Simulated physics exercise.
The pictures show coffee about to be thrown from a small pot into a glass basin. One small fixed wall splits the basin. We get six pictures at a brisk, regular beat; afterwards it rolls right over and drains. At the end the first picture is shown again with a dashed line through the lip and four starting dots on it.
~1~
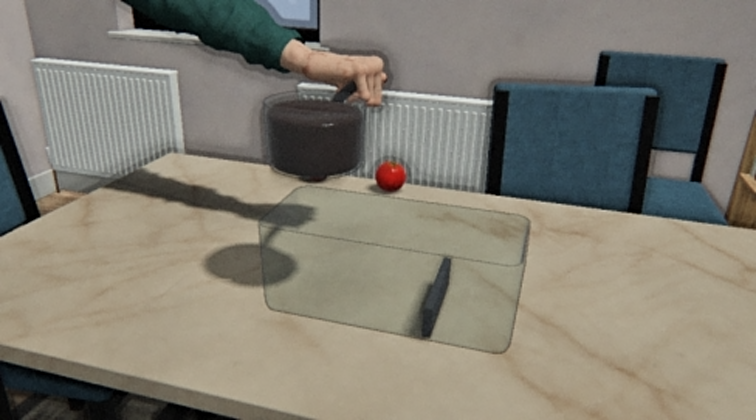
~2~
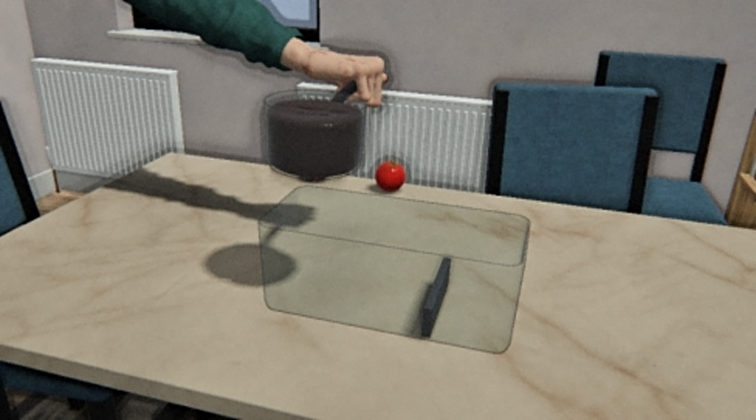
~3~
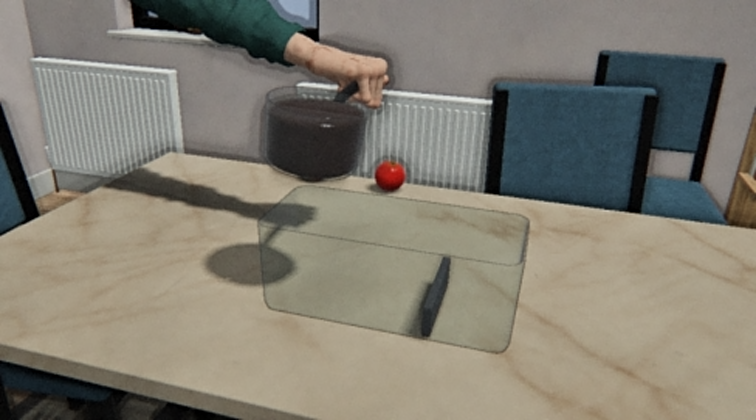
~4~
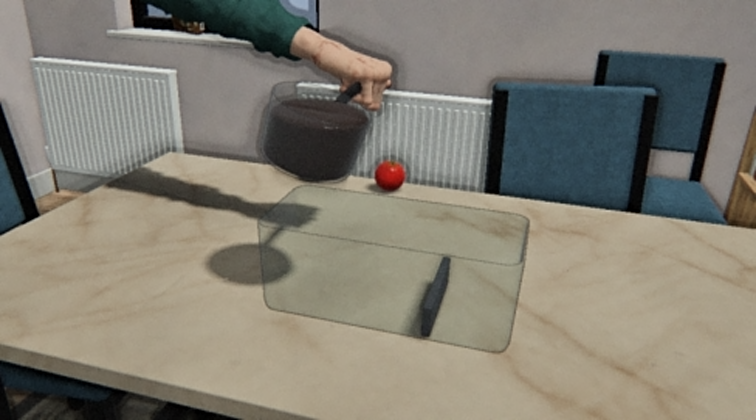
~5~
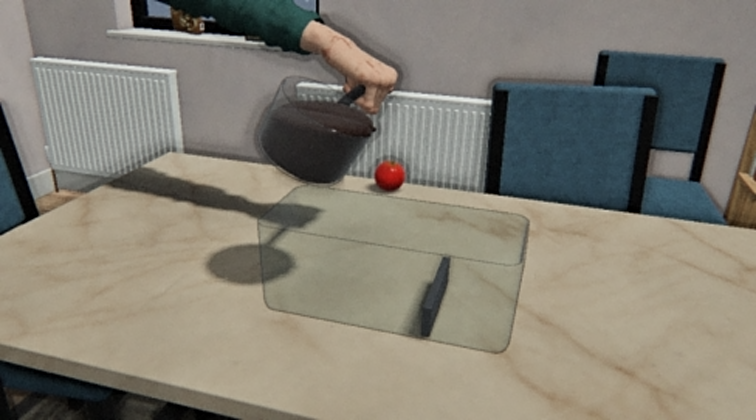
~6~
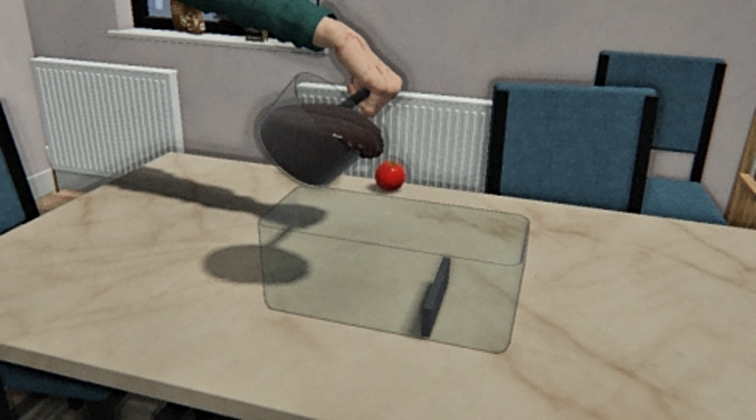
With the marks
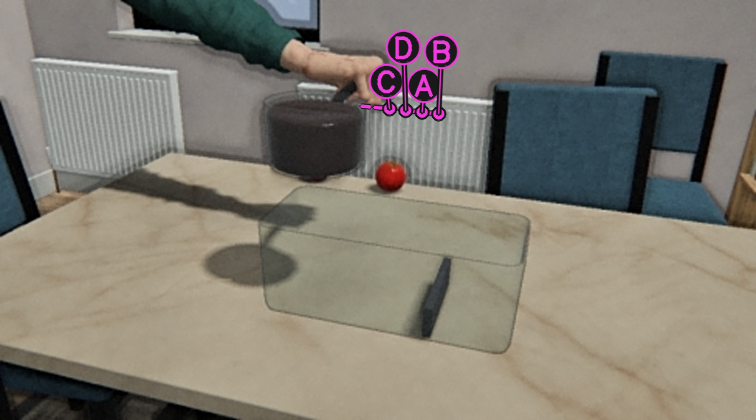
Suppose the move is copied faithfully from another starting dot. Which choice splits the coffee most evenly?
Dot D.
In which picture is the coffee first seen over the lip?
In picture 5.
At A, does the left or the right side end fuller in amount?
More ends on the right.
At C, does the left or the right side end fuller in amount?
More ends on the left.
On the marked copy, A at (422, 112); B at (438, 113); C at (389, 108); D at (405, 110).
For dot A, about 26 % ends left of the wall and 72 % right of it.
For dot B, about 24 % ends left of the wall and 75 % right of it.
For dot C, about 74 % ends left of the wall and 24 % right of it.
For dot D, about 46 % ends left of the wall and 53 % right of it.
